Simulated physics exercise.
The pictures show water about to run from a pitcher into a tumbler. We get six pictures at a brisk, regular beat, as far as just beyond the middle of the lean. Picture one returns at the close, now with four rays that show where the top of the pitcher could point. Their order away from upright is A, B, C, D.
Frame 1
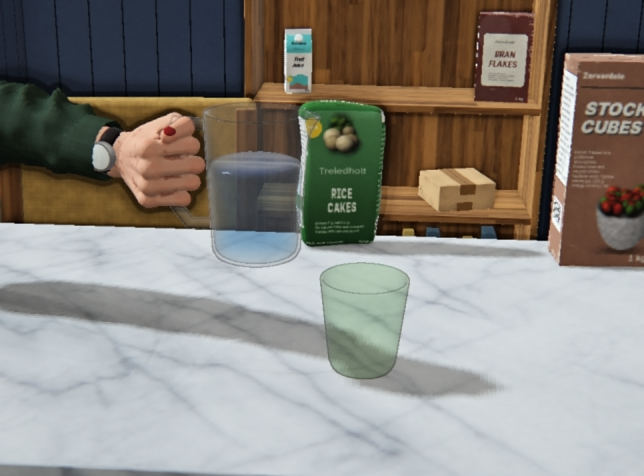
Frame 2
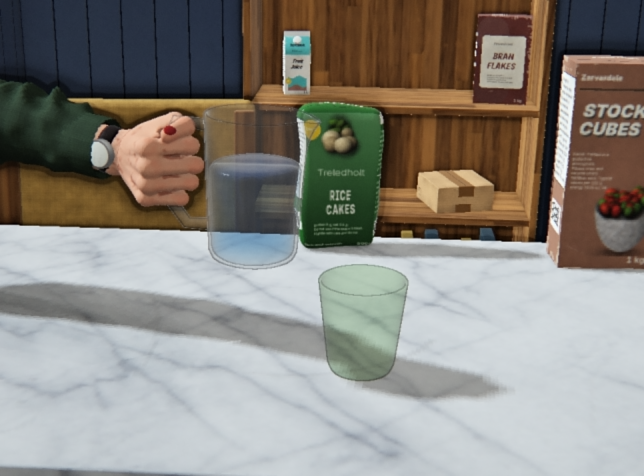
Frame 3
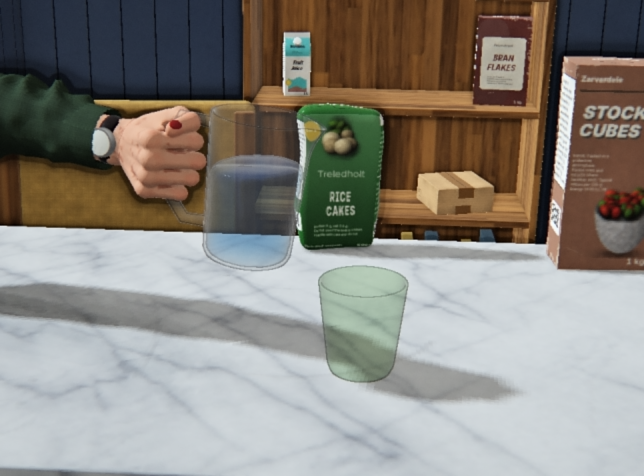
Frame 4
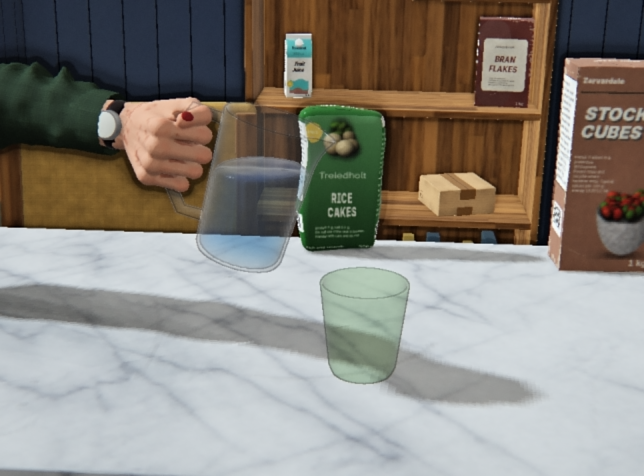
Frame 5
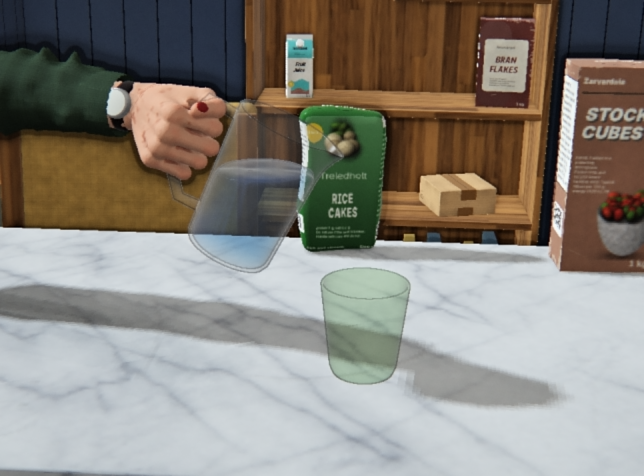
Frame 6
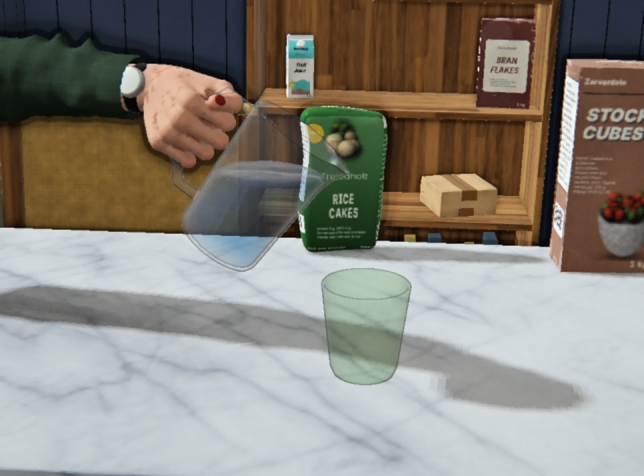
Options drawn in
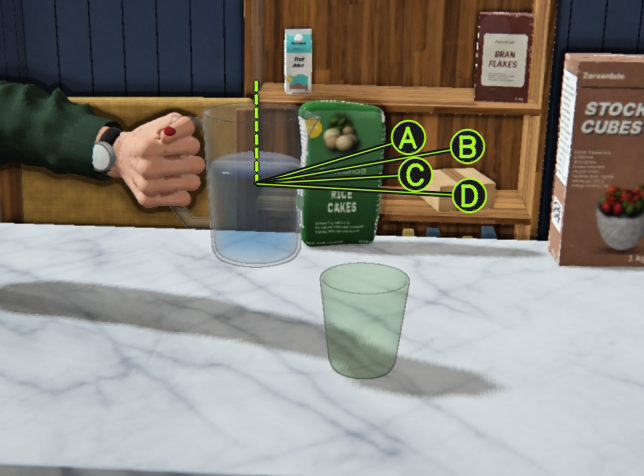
A hand tilting a clear pitcher of bluish water rightward above a marble counter, with a green tumbler standing empty nearby.
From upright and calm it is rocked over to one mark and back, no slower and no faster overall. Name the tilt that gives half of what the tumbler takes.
Go for A.
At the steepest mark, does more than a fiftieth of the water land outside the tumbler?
Yes, it does.
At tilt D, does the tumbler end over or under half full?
Over half.
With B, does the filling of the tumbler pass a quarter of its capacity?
Yes, clearly.
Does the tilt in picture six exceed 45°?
No.
On the marked copy, A at (392, 143); B at (450, 150); C at (398, 175); D at (452, 194).
If A is chosen, the tumbler ends with about 52 % of what it can hold.
If B is chosen, the tumbler ends with about 66 % of what it can hold; 7 % of the water is spilt.
If C is chosen, the tumbler ends with about 69 % of what it can hold; 20 % of the water is spilt.
If D is chosen, the tumbler ends with about 72 % of what it can hold; 30 % of the water is spilt.
